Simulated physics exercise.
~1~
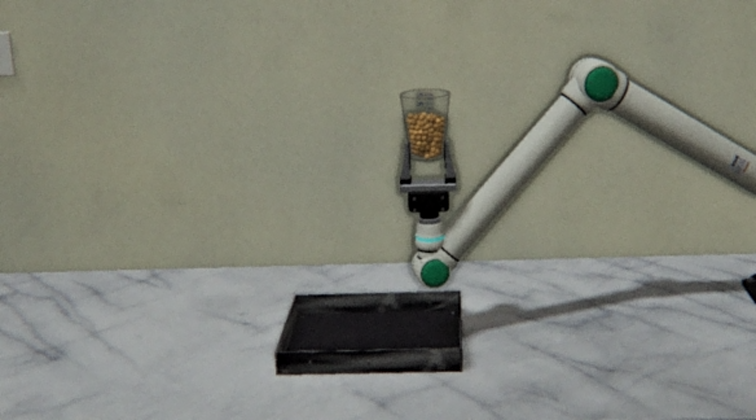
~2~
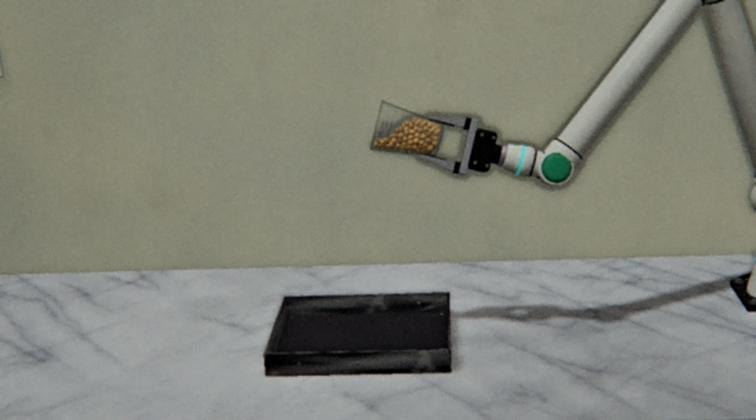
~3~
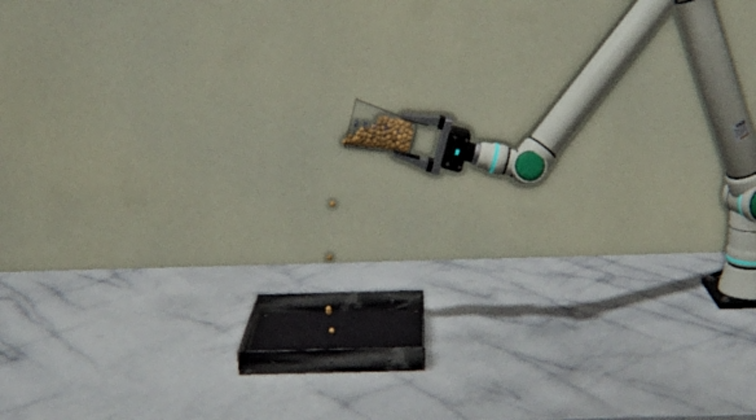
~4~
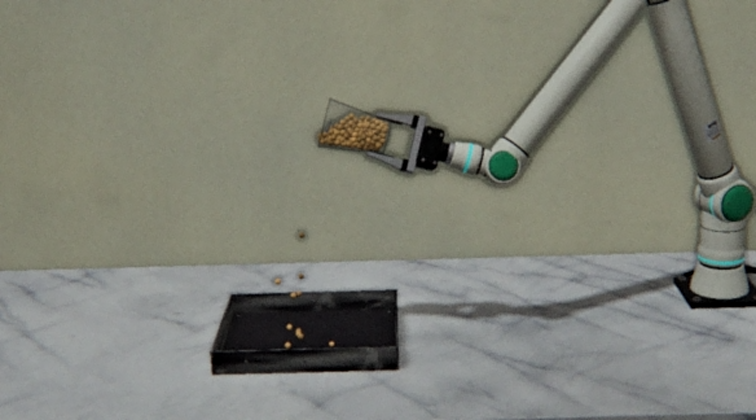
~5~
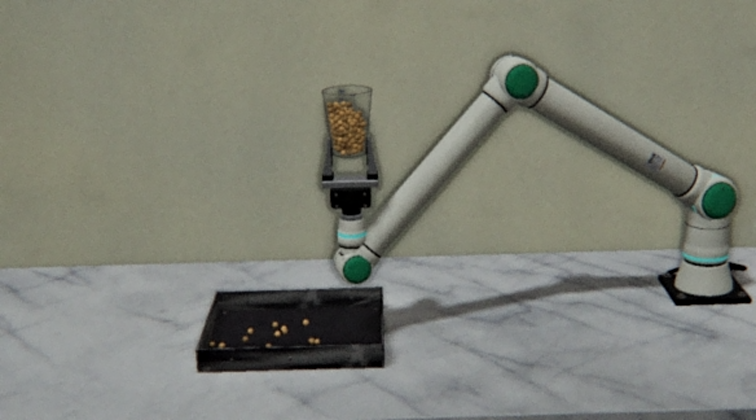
A robot arm held a clear cup of chickpeas upright above a black tray, then tipped it onto its side toward the left so a few dropped out, and turned it upright again, still mostly full, with a small scattering left in the tray.
